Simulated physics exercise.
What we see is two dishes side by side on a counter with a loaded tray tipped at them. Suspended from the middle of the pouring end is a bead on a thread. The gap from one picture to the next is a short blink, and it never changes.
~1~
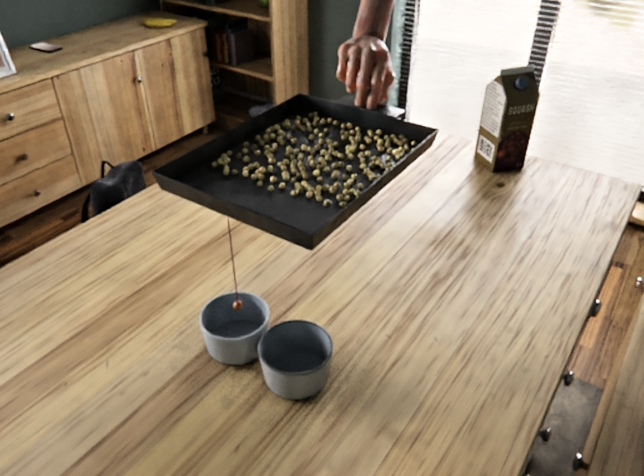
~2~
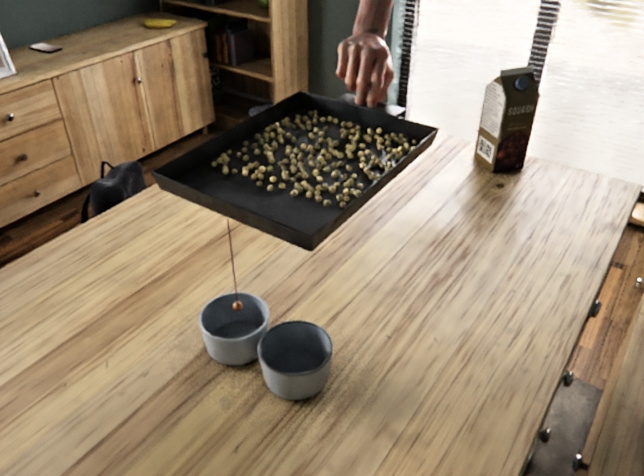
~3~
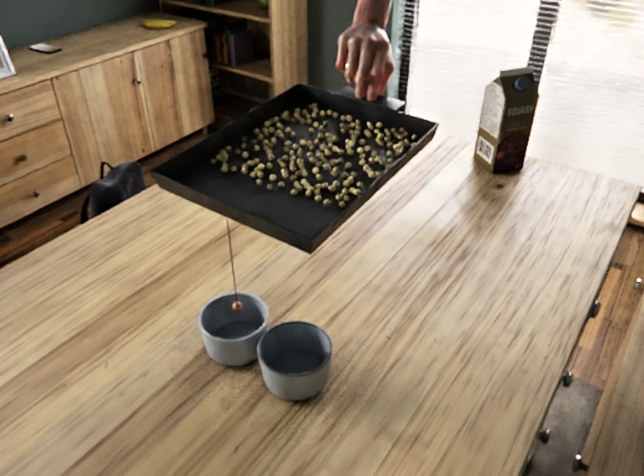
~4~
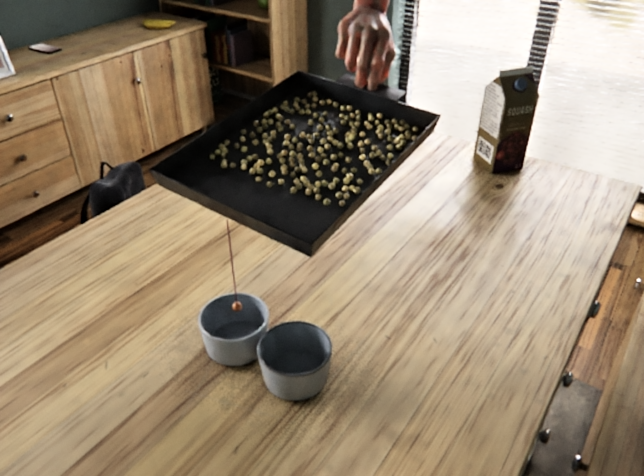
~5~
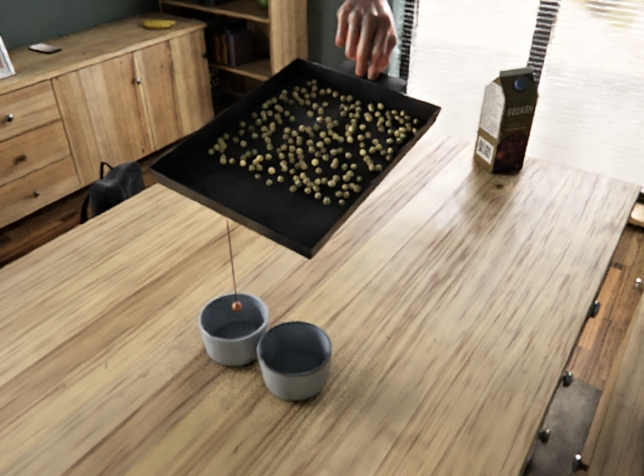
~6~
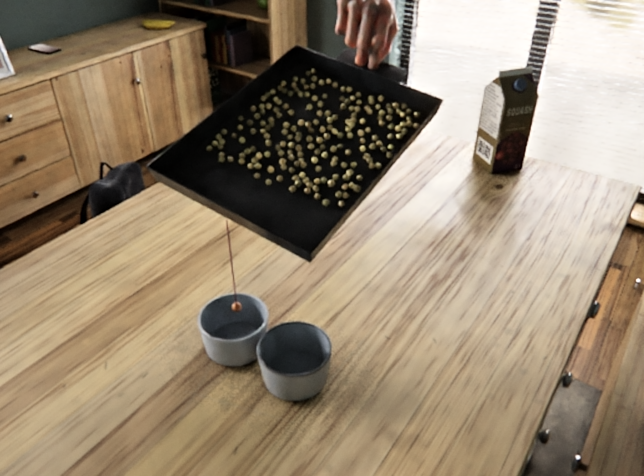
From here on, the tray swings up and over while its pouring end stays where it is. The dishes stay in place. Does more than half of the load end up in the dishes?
I expect the dishes to end up with the bulk of the load.
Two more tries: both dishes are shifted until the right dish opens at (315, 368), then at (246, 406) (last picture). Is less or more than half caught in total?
First place: Beyond half; second place: Short of half.
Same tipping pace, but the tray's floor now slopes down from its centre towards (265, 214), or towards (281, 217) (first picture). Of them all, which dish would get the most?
Well, the one to the right comes out on top first, then the one to the right.
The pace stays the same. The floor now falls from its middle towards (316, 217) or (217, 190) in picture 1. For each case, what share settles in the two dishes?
First case about 90 percent; second case about 0 percent.
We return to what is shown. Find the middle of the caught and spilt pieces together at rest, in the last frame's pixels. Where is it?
Roughly at (297, 371), give or take.
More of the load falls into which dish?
The one to the right.
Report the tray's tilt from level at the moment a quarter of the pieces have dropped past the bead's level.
Angle: Approx. 95 degrees.
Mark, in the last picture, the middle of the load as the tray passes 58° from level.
I'd mark it close to (300, 244).
Soon, tray tipped steeply; nearly all on the tray; a stray few outside both; a small part in the air.
A while on, tray tipped right over; about two thirds on the tray; about a quarter in the right dish; a small part outside both; a small part in the air.
Towards the end, tray tipped past a quarter turn; nearly all in the right dish; a small part outside both.
Finally, tray tipped past a quarter turn; nearly all in the right dish; none in the left dish; a small part outside both.
